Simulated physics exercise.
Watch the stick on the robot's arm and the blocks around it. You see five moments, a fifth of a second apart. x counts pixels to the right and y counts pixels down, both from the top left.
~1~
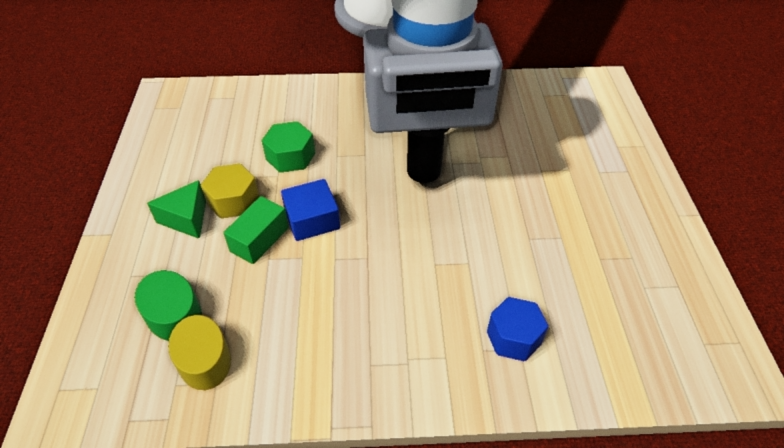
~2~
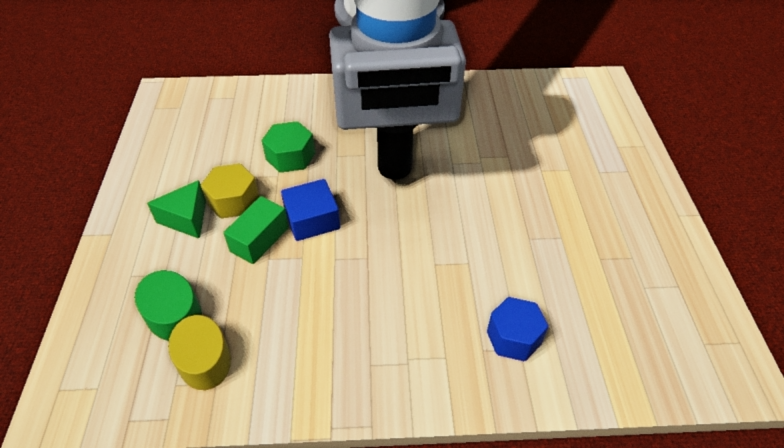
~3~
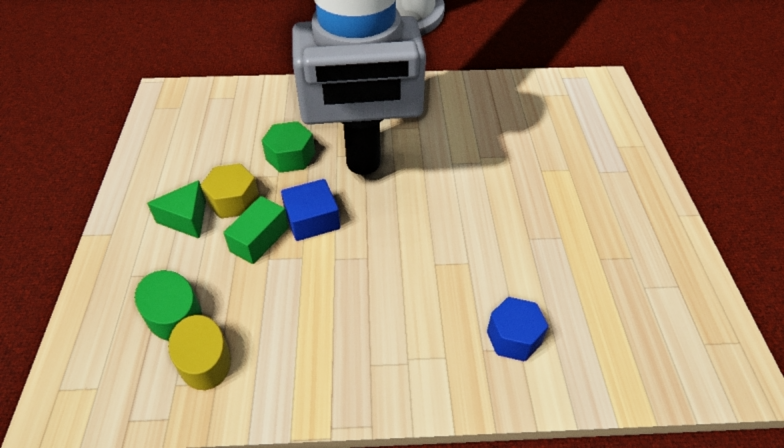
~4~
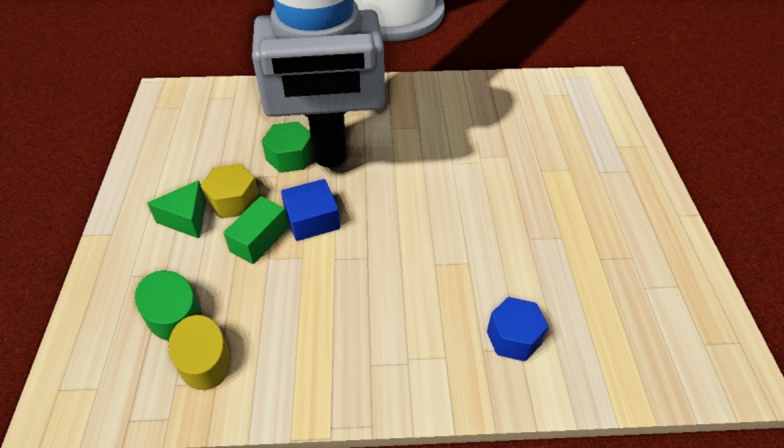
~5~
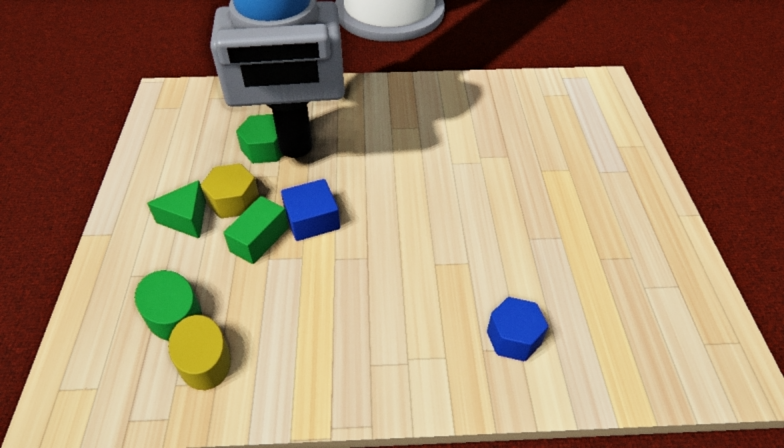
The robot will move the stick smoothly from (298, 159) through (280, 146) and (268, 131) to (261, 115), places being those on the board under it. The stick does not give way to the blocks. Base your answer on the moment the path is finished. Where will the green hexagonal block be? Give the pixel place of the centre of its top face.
Located at (222, 114).
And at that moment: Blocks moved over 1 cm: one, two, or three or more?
It shifts a single block.
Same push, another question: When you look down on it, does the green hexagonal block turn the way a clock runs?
In short: No.
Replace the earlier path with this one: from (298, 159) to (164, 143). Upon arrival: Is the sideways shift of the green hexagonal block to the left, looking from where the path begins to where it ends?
No
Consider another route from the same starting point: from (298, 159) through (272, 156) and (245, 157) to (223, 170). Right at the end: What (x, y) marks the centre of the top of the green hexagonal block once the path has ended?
At roughly (222, 117).
On the path given first. Halfway along, stick (271, 128); green hexagonal block (231, 116), turned 25° anticlockwise.
At the end, stick (258, 104); yellow hexagonal block in place; green hexagonal block (222, 114), turned 40° anticlockwise.
